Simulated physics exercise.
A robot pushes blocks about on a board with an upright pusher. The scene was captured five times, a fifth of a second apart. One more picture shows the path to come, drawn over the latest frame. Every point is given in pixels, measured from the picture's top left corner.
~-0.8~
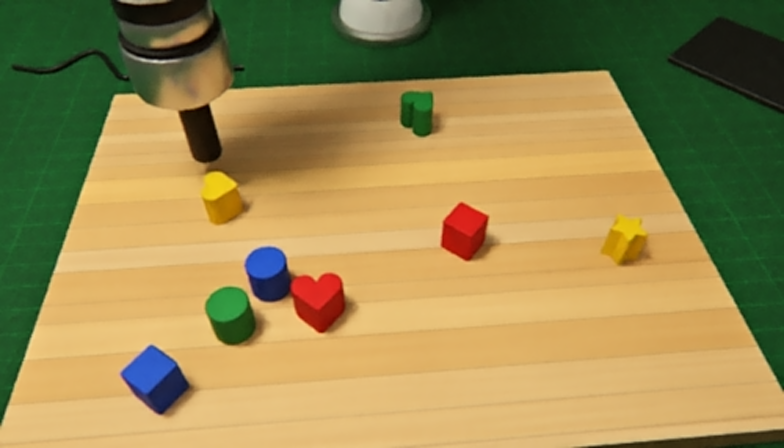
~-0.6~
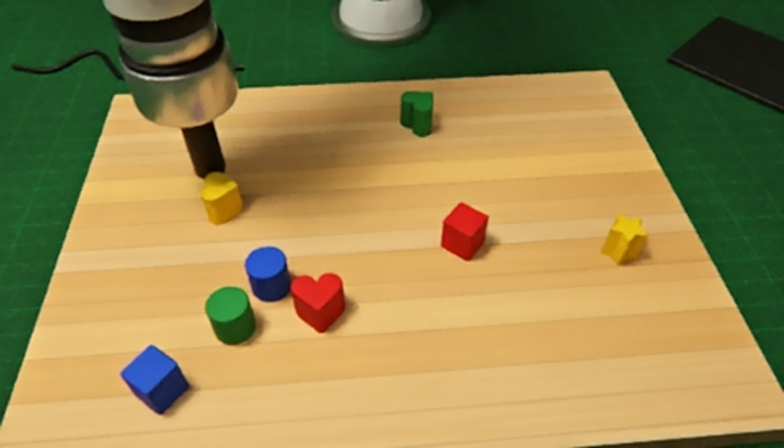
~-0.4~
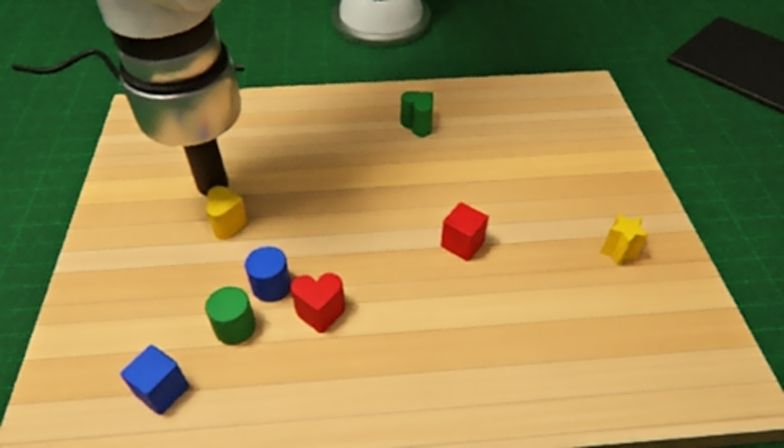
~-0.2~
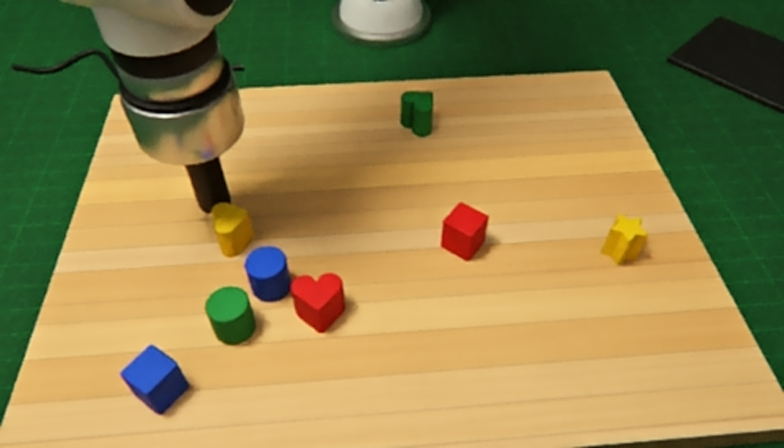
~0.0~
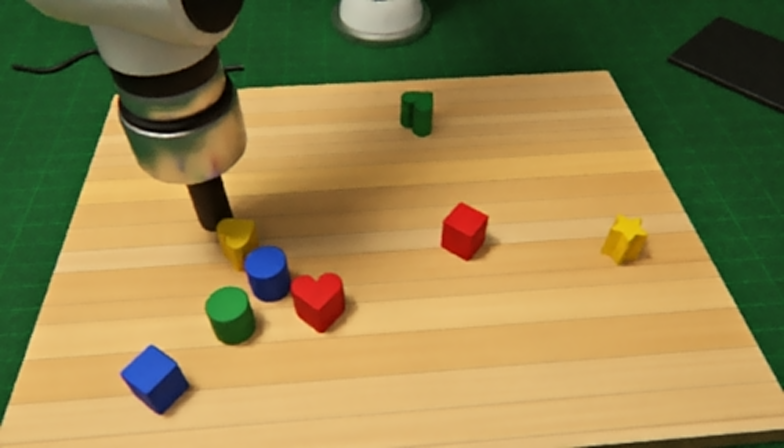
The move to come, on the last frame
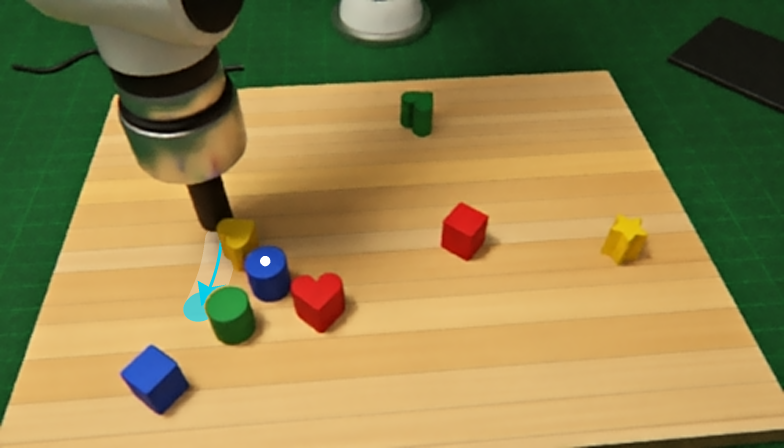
A robot arm lowered its black pusher toward a yellow heart-shaped block and nudged it a short way down the wooden board, up close to the blue cylinder, while the other blocks stayed still.
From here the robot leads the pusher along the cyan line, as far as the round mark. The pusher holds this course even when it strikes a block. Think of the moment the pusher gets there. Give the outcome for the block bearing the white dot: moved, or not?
That block is shifted.
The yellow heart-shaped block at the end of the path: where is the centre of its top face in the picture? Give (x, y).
My prediction: (238, 254).
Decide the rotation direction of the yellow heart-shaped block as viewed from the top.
Looking down on the board, it turns counter-clockwise.
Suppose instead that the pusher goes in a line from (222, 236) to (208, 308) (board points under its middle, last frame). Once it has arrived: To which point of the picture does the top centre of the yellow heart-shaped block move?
My prediction: (239, 253).
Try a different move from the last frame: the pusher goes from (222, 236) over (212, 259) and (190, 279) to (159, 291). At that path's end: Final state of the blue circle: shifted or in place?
By the last moment, the blue circle will still be in its place.
The line goes from (222, 236) via (216, 270), ending at (202, 306); the dot is on the blue circle.
The first path, step by step. Halfway along, pusher at (210, 255); yellow heart-shaped block at (241, 250), turned 65° anticlockwise; blue circle at (276, 265).
At the end, pusher at (195, 292); green circle unmoved; yellow heart-shaped block at (238, 254), turned 90° anticlockwise; blue circle at (277, 265).
